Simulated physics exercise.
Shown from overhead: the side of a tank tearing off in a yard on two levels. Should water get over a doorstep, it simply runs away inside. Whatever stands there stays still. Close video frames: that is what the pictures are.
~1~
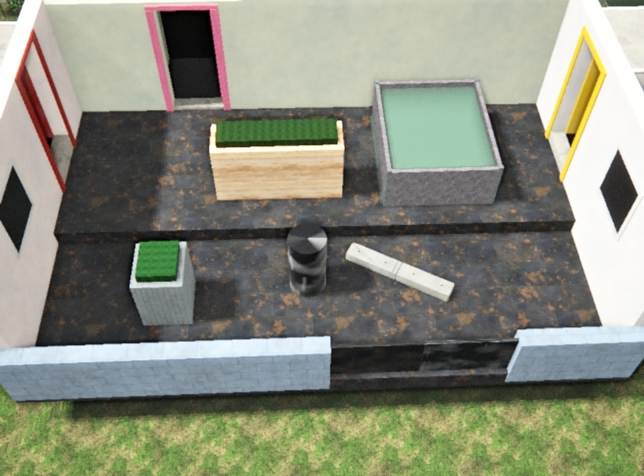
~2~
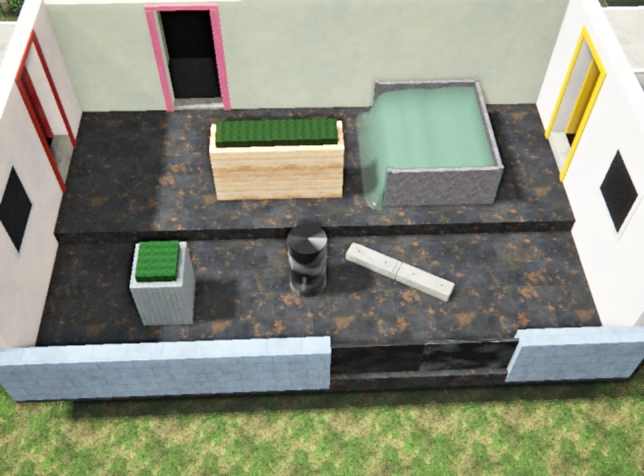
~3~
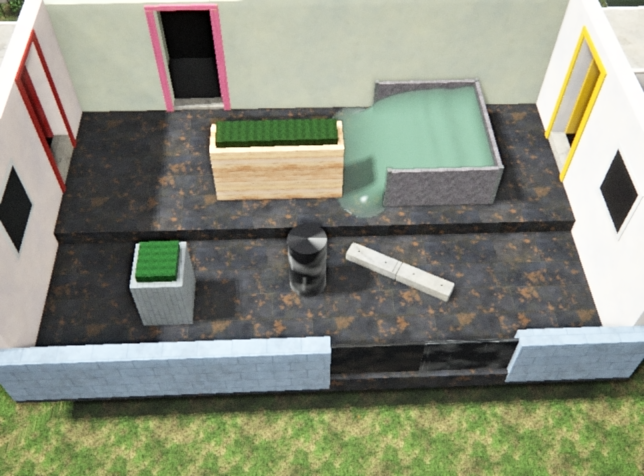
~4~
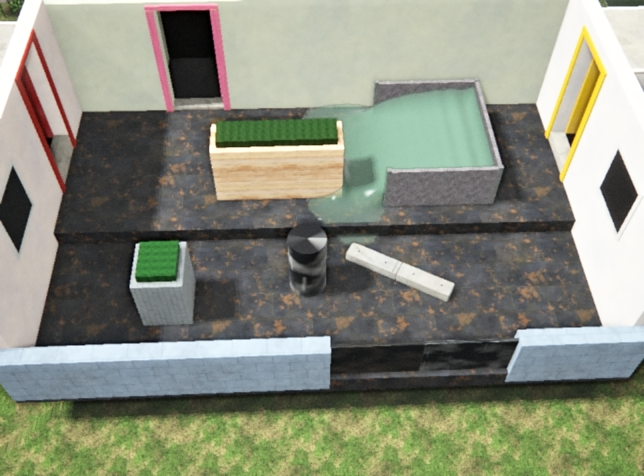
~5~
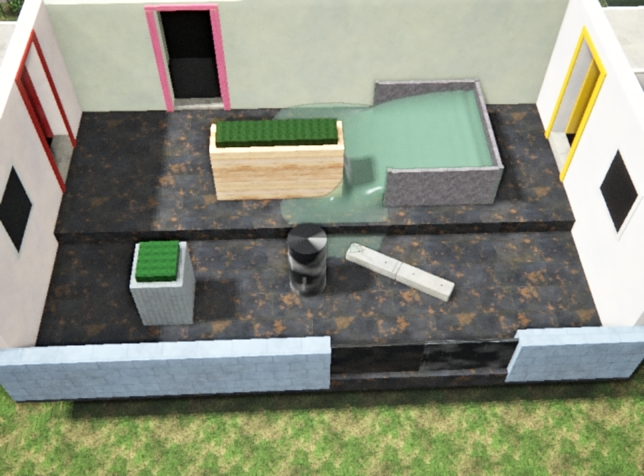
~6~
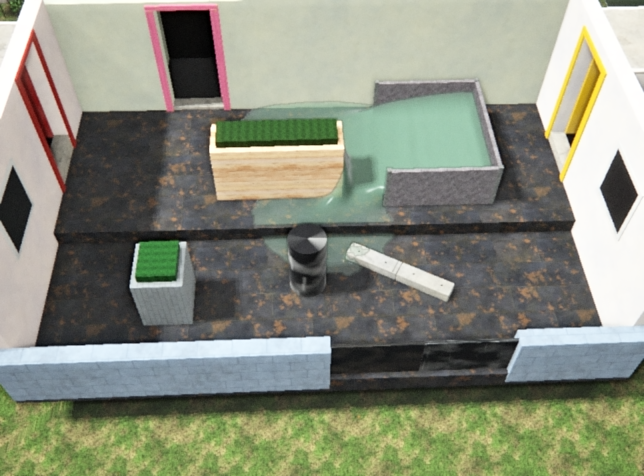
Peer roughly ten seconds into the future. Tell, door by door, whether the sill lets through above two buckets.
Result: The yellow door does not surpass two buckets. The pink door surpasses two buckets. The red door does not surpass two buckets.
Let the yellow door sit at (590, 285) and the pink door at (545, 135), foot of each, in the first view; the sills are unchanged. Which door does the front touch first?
It would be the red one.
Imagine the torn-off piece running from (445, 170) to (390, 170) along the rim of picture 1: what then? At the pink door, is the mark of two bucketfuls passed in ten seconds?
In short: Pink lets less in.
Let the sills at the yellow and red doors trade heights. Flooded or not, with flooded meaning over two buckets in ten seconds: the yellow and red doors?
Results - yellow door fails to reach it, red door crosses the line.
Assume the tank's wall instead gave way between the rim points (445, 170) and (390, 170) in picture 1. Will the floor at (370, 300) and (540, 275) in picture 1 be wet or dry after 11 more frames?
Respectively, inundated and left dry.
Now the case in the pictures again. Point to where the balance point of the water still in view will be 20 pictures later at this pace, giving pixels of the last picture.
Centre point: Around (261, 187).
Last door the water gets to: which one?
It has to be the one in yellow.
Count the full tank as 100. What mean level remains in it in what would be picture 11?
Roughly 42 percent.
A moment on, water covers 35 % of the floor; the yellow door not reached, the pink door wet at the sill, nothing in, the red door not reached.
Next, water covers 55 % of the floor; the yellow door not reached, the pink door under two buckets in, the red door wet at the sill, nothing in.
Then, water covers 70 % of the floor; the yellow door not reached, the pink door under two buckets in, the red door wet at the sill, nothing in.
Later, water covers 85 % of the floor; the yellow door wet at the sill, nothing in, the pink door over two buckets in, the red door wet at the sill, nothing in.
In the end, water covers 85 % of the floor; the yellow door wet at the sill, nothing in, the pink door over two buckets in, the red door wet at the sill, nothing in.
